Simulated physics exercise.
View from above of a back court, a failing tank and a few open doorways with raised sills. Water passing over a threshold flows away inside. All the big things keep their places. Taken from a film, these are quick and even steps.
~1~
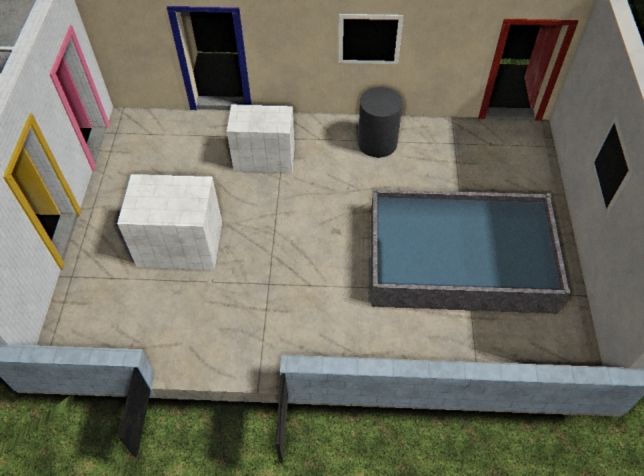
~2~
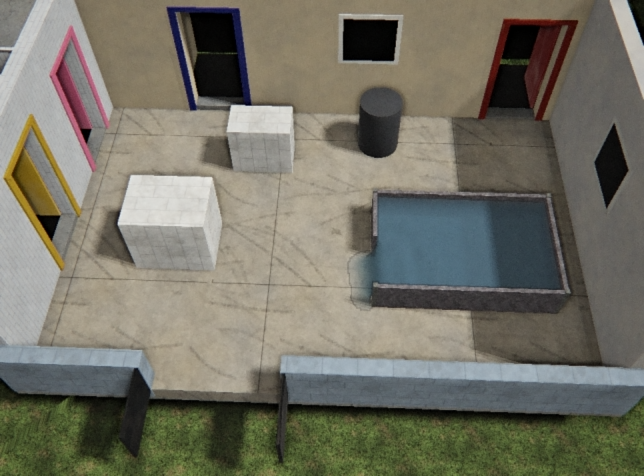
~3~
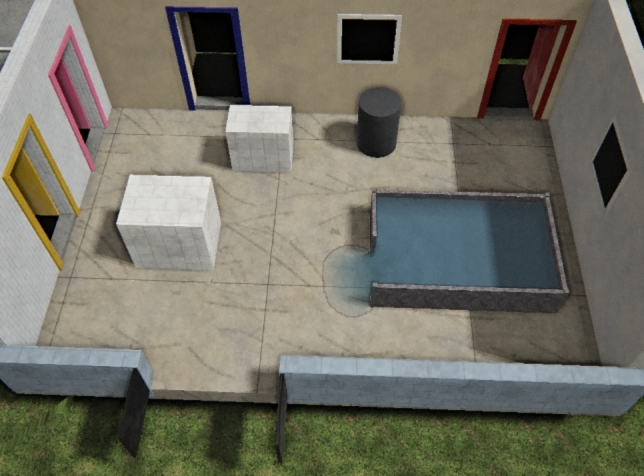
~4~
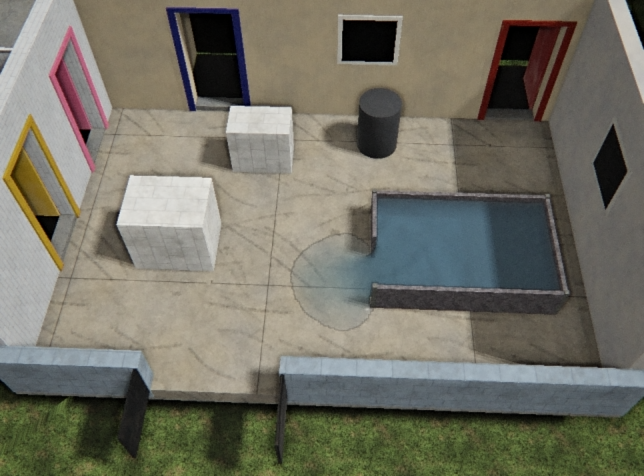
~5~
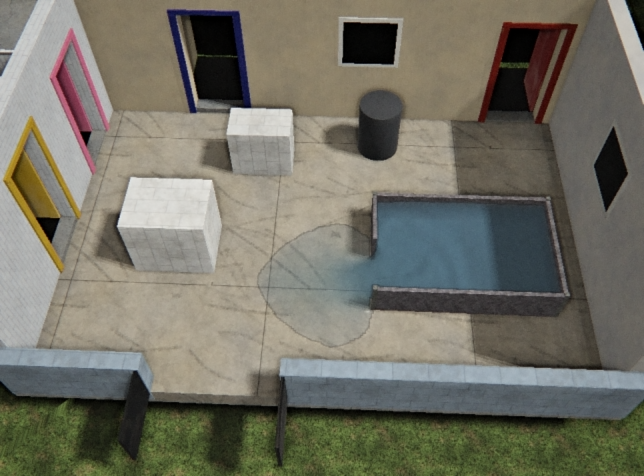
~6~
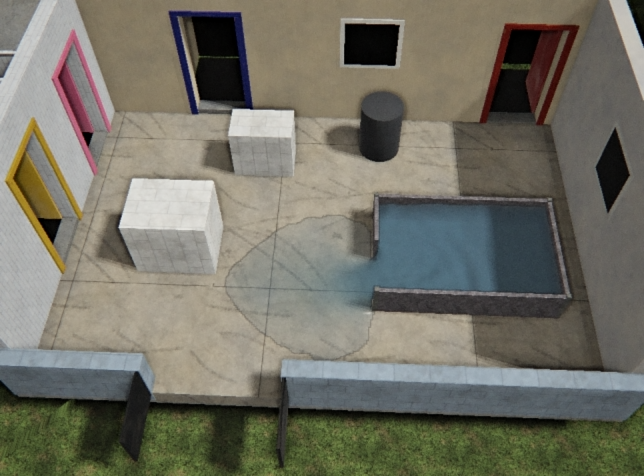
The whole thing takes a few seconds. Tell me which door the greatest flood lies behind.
It lies behind the pink door.
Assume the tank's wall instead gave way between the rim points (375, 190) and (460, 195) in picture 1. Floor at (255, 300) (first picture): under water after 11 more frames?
There: Clear.
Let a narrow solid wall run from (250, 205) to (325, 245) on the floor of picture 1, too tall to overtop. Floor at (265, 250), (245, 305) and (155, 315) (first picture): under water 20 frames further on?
Submerged, submerged, submerged.
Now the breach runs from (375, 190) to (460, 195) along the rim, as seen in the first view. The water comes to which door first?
I'd go with the one in red.
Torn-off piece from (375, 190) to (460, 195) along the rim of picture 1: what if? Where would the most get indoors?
I say the red door.
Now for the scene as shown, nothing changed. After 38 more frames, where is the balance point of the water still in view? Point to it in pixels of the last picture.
I reckon somewhere around (316, 256).
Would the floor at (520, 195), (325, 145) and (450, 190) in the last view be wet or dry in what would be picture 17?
Spared, spared, spared.
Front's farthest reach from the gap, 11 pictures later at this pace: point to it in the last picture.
Pixel estimate: (50, 313).
A moment on, water covers 20 % of the floor; yellow door not reached, red door not reached, blue door not reached, pink door not reached.
Next, water covers 35 % of the floor; yellow door not reached, red door not reached, blue door not reached, pink door not reached.
Then, water covers 40 % of the floor; yellow door wet at the sill, nothing in, red door not reached, blue door wet at the sill, nothing in, pink door not reached.
Later, water covers 55 % of the floor; yellow door wet at the sill, nothing in, red door not reached, blue door wet at the sill, nothing in, pink door a trickle in.
In the end, water covers 70 % of the floor; yellow door wet at the sill, nothing in, red door not reached, blue door wet at the sill, nothing in, pink door some in; the pink door has let in the most.
